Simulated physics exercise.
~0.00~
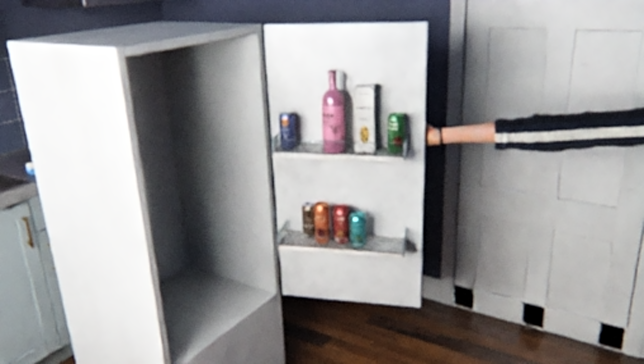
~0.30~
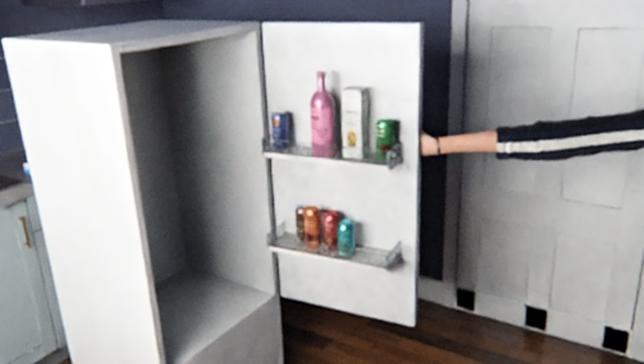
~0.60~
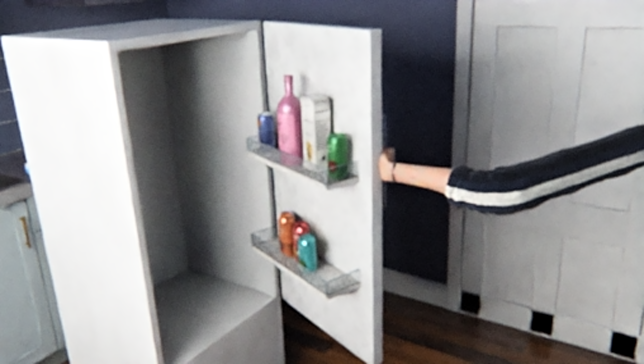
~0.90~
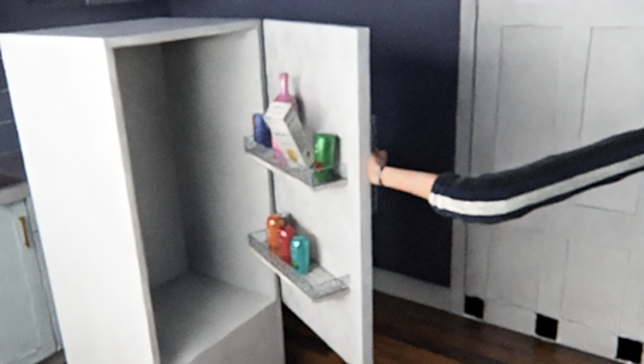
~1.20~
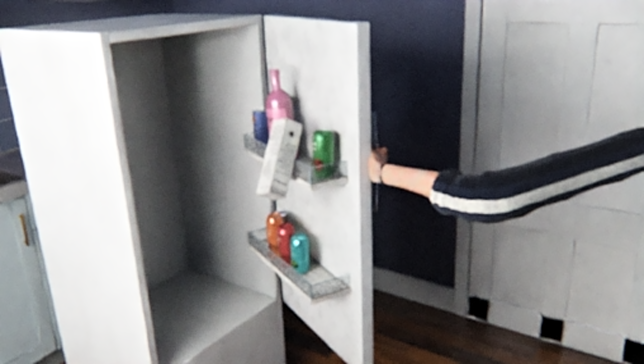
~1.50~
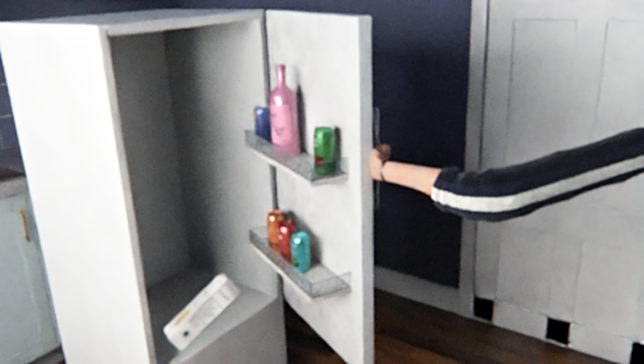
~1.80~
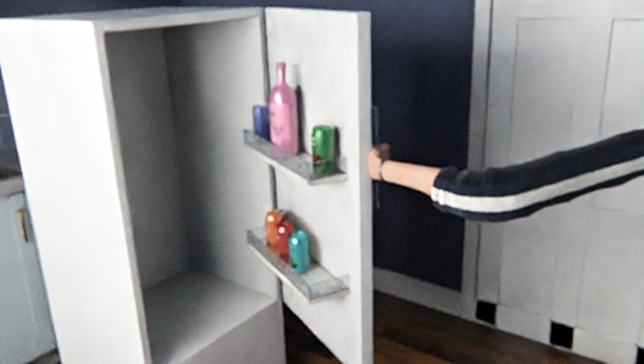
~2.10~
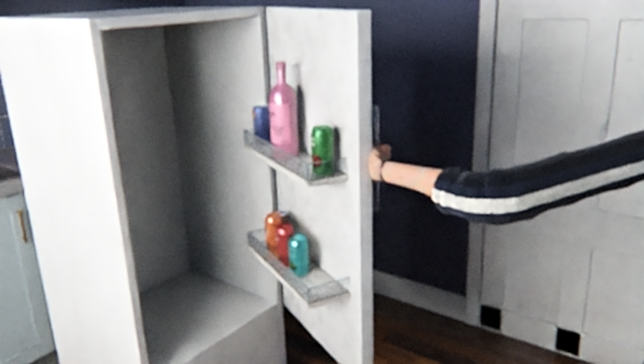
In a room with dark walls and a wooden floor, a striped-sleeved arm swung a white cooler's door partway closed, and a white carton tipped off the upper rack, tumbled down and disappeared from view, while the pink bottle and colourful cans stayed put.
